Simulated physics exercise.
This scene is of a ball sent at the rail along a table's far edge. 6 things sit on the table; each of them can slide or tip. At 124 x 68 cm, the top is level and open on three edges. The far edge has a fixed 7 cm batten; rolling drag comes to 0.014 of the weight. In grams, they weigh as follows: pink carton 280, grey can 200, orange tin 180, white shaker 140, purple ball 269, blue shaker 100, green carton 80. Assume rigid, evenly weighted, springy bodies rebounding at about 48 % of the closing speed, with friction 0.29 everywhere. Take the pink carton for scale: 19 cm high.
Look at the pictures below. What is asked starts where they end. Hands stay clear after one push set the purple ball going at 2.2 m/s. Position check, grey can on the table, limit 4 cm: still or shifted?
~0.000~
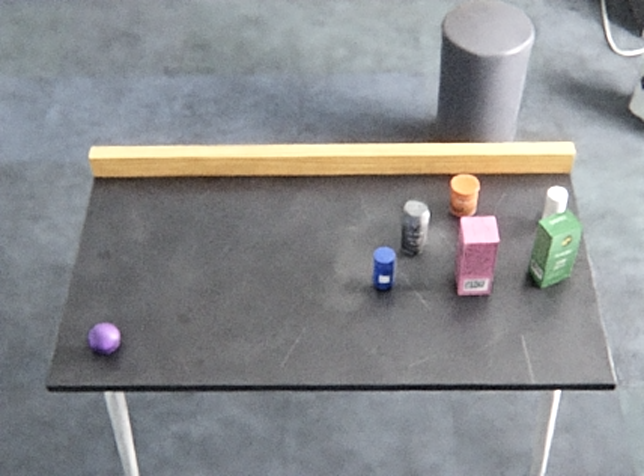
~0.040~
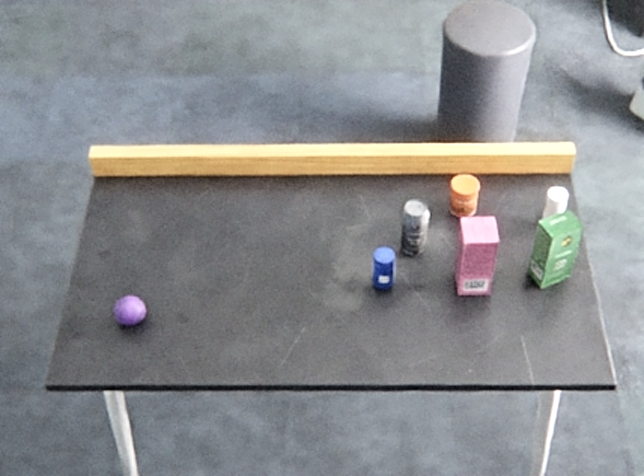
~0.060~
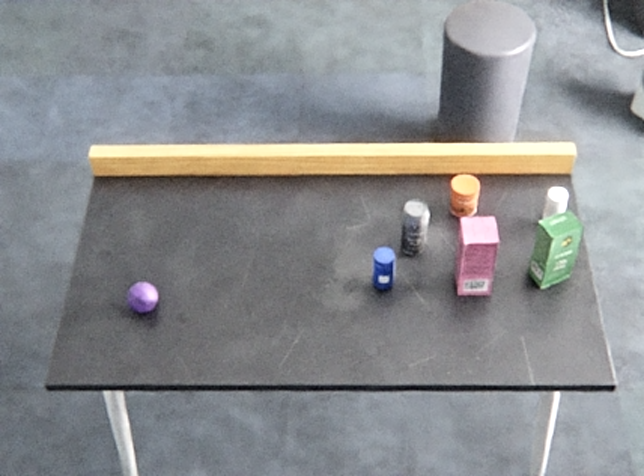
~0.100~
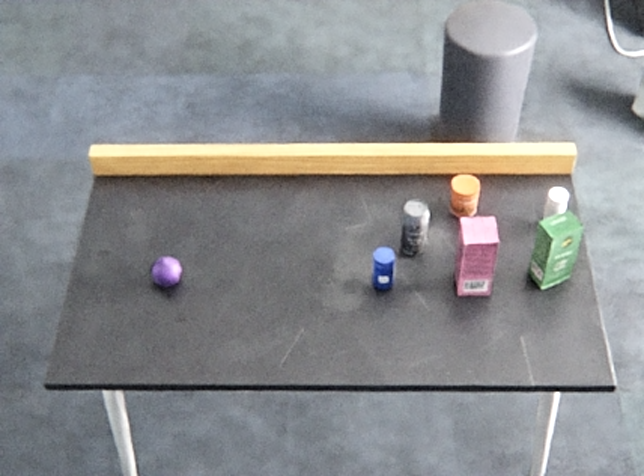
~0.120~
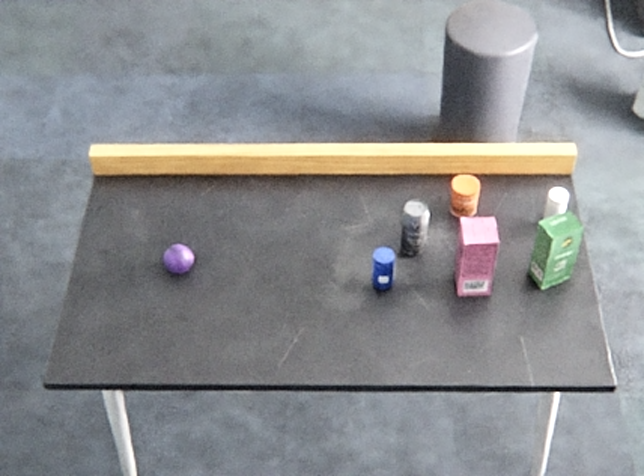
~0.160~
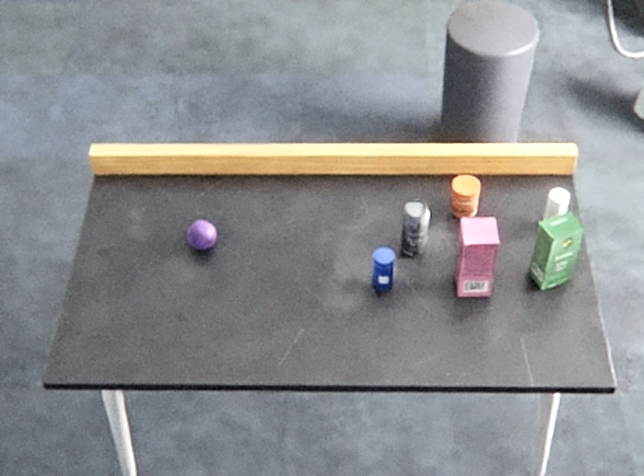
Shifted.
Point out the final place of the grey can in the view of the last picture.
It comes to a stop close to (468, 243).
By 0.26 s, purple ball near (256, 180).
By 0.46 s, purple ball near (330, 212).
By 0.66 s, purple ball near (396, 234); grey can tilted 10° near (425, 230).
By 0.86 s, purple ball near (425, 245); grey can 10 cm from its spot near (457, 242).
When it is over (1.9 s), not toppled but over 4 cm from the start, grey can; the other 5 within 4 cm of the start. End places, in pixels of the last picture, grey can near (468, 243).
